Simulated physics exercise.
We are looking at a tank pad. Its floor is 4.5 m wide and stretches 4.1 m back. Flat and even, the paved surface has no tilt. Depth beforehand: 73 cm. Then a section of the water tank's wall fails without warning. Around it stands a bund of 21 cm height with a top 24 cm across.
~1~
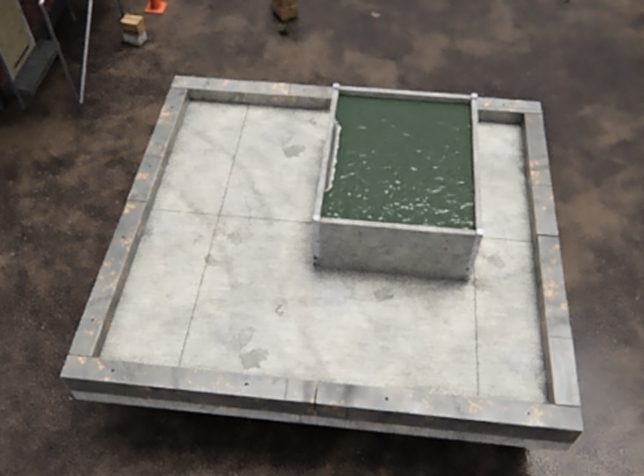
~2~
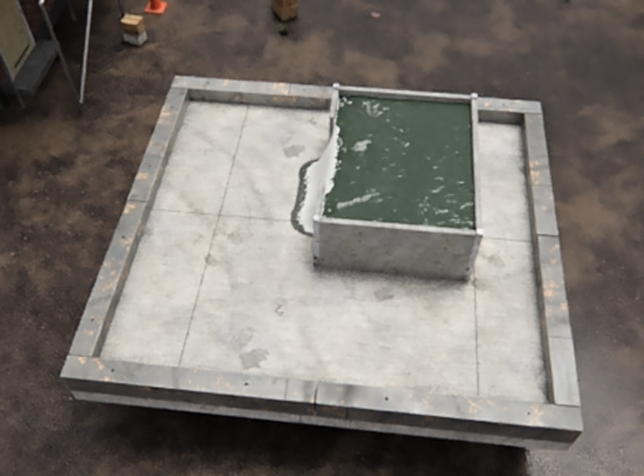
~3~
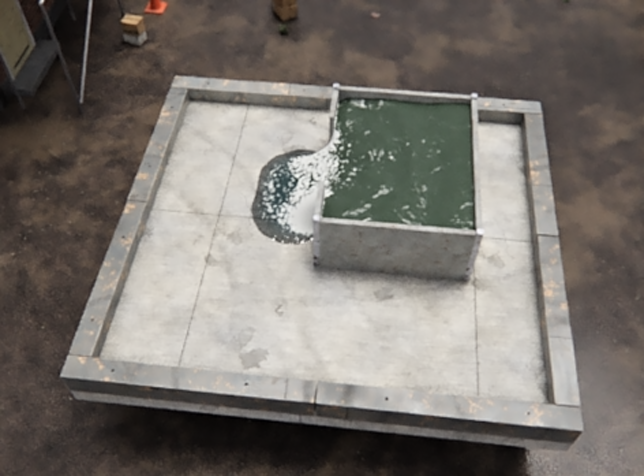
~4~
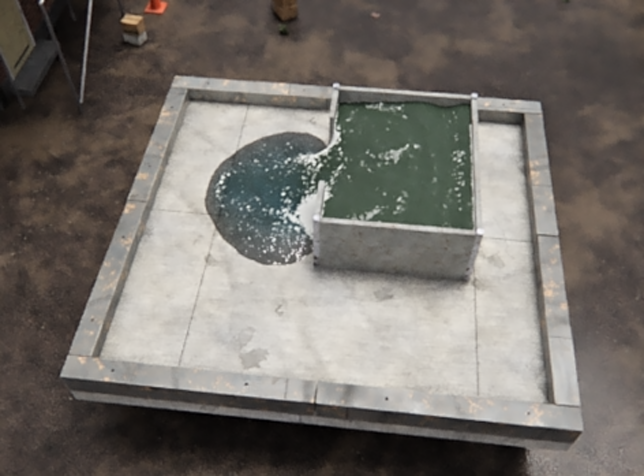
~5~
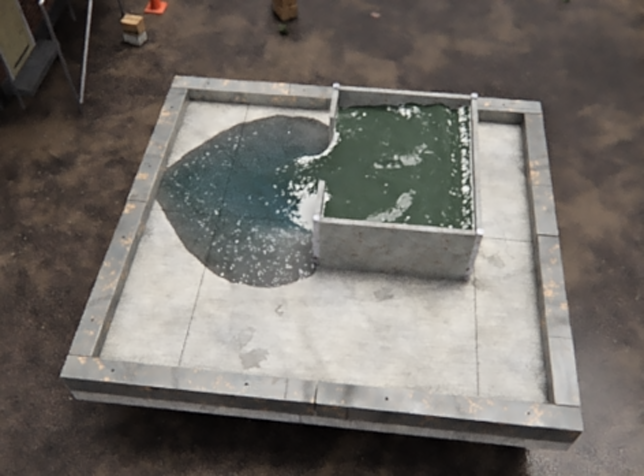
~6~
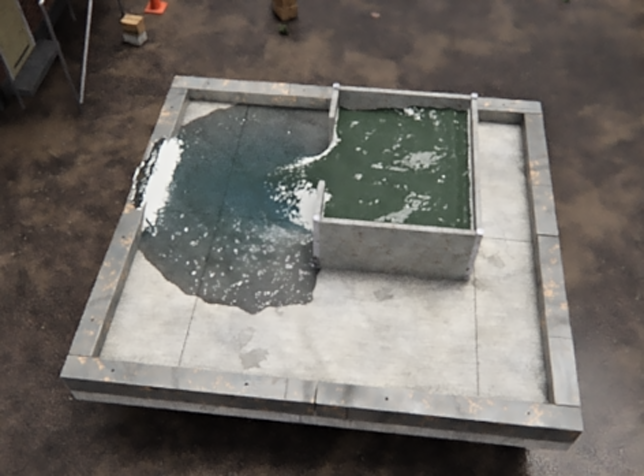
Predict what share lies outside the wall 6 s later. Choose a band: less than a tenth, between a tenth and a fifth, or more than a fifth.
The share is between a tenth and a fifth.
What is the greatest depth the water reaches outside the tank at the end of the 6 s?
About 20 cm.
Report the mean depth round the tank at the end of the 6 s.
Reading: Close to 10 cm.
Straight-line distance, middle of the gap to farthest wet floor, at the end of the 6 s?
It's close to 3.4 metres.
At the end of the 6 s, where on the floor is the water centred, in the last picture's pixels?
Centre: Roughly (327, 229) px.
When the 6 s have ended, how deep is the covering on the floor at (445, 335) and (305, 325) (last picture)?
Depths, in the order asked: Roughly 5 cm, then 7 cm.
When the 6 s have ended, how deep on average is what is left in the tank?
The mean depth is some 15 cm.
A moment later water covers 35 % of the floor and is deepest (49 cm) near (159, 194); 0 % is over the wall.
Soon after water covers 40 % of the floor and is deepest (48 cm) near (162, 183); 2 % is over the wall.
Next water covers 45 % of the floor and is deepest (36 cm) near (99, 365); 12 % is over the wall.
Later on water covers 70 % of the floor and is deepest (24 cm) near (189, 106); 15 % is over the wall.
At the end water covers 75 % of the floor and is deepest (20 cm) near (509, 130); 16 % is over the wall.
